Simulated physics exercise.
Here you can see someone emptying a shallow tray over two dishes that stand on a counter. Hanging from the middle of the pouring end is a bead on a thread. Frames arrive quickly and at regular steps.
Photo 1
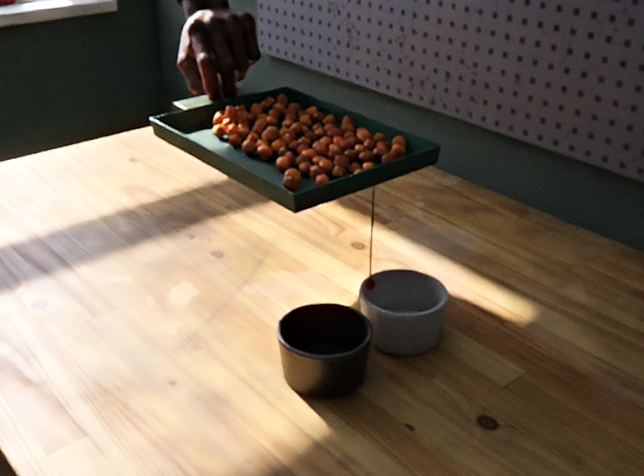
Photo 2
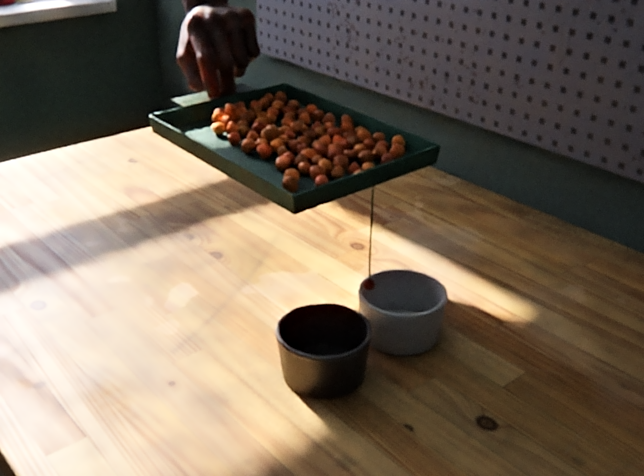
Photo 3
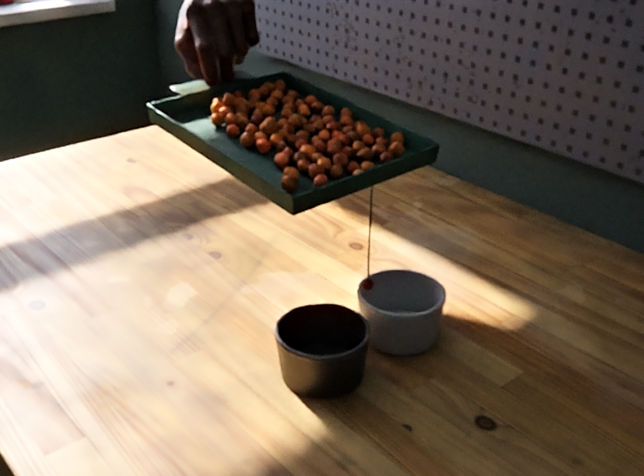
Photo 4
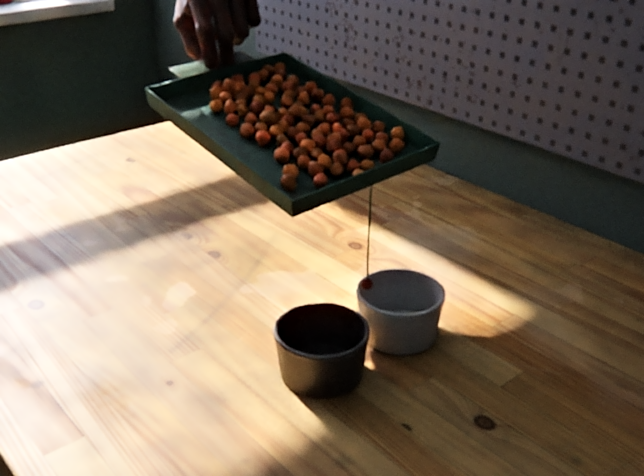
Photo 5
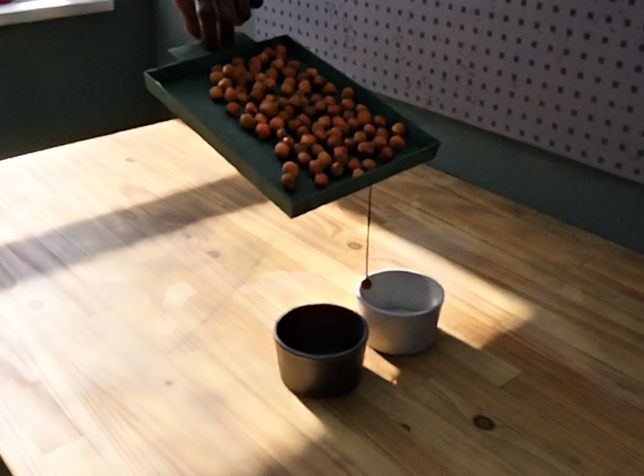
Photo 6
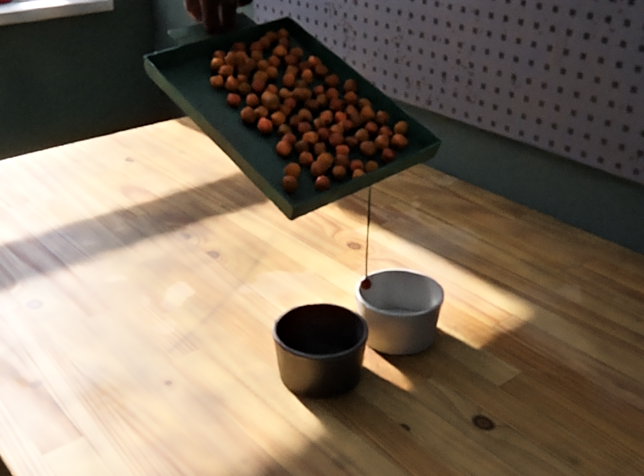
A green tray of round, orange-brown coated peanuts tilted gradually as a hand at its far end moved upward, its near left corner lowest, above a dark dish and a pale one on a wooden counter.
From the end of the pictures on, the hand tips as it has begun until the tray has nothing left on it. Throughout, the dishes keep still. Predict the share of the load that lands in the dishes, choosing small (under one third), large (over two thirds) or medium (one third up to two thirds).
Small.
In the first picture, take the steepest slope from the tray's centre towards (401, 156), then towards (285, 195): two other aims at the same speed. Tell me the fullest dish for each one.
One: The right one. Two: The left one.
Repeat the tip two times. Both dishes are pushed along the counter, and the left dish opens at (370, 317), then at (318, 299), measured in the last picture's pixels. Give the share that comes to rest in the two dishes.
It comes to near 10 per cent the first time and near 0 per cent the second time.
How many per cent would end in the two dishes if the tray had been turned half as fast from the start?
Share: Around 30%.
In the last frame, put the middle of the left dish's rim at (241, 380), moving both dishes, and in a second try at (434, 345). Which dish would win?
In the first try it is the one to the right, in the second it is the one to the left.
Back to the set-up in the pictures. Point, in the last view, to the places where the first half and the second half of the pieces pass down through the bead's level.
First roughly (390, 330), then roughly (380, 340).
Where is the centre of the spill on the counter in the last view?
The middle lies near (416, 404).
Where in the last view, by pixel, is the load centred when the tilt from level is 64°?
The middle of the load sits near (340, 128).
Shortly afterwards, tray tipped steeply; the whole lot on the tray.
Next, tray tipped past a quarter turn; all but a few on the tray; only a few in the left dish.
Some moments later, tray tipped past a quarter turn; near a quarter in the left dish; only a few in the right dish; the bulk outside both.
In the end, tray tipped past a quarter turn; near a quarter in the left dish; only a few in the right dish; the bulk outside both.
